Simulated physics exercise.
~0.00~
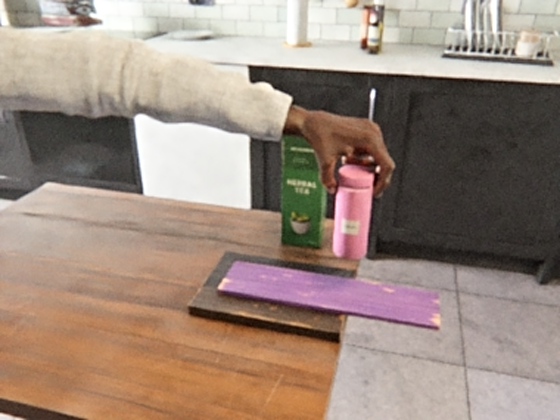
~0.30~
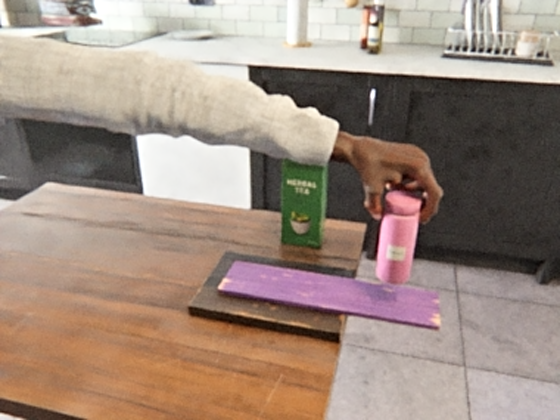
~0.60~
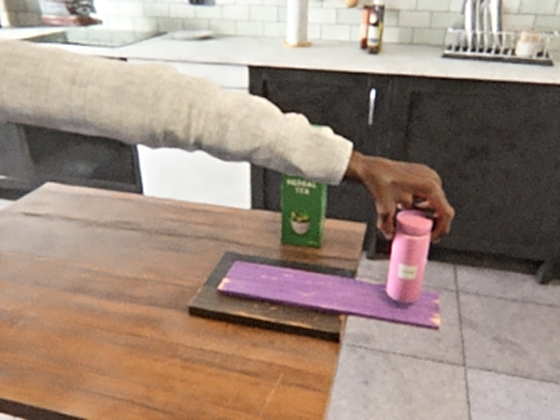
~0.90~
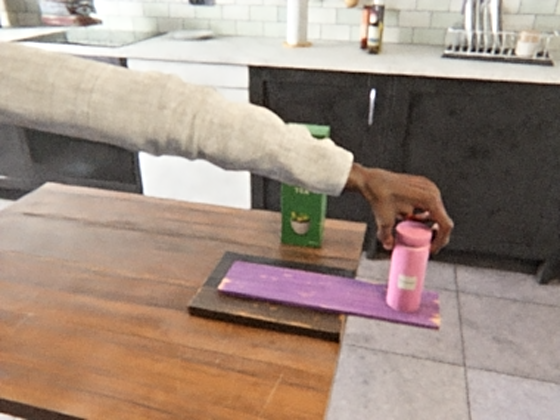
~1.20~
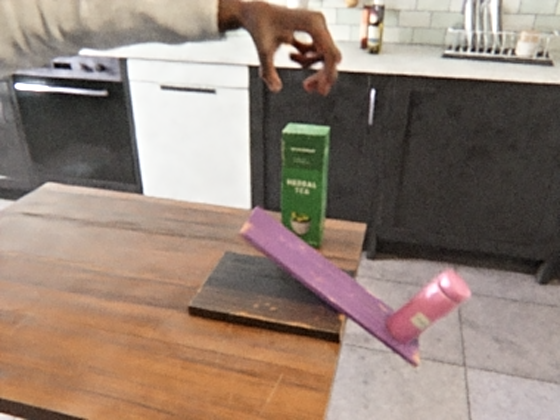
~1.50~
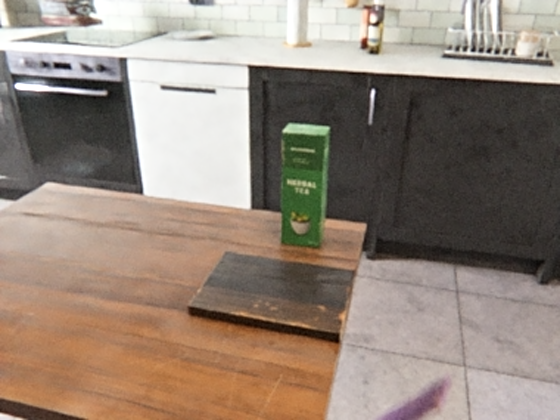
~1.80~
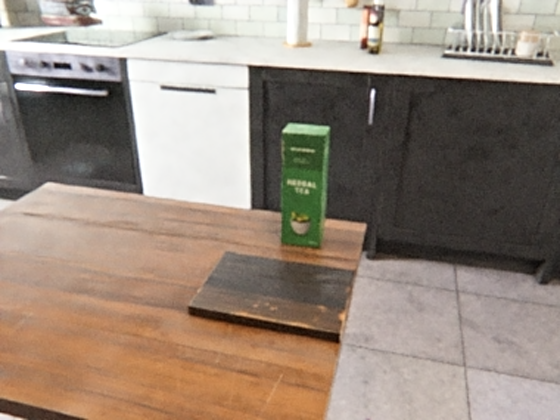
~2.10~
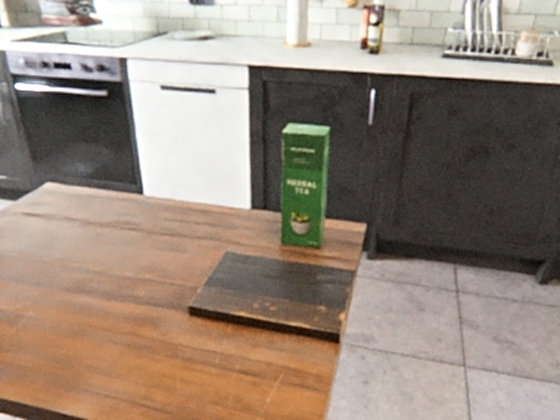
A pink shaker was lowered by a hand onto the overhanging end of a purple board resting on a black slab, and once released, it tipped the board off the table's edge, leaving only the slab and green tea carton in view.
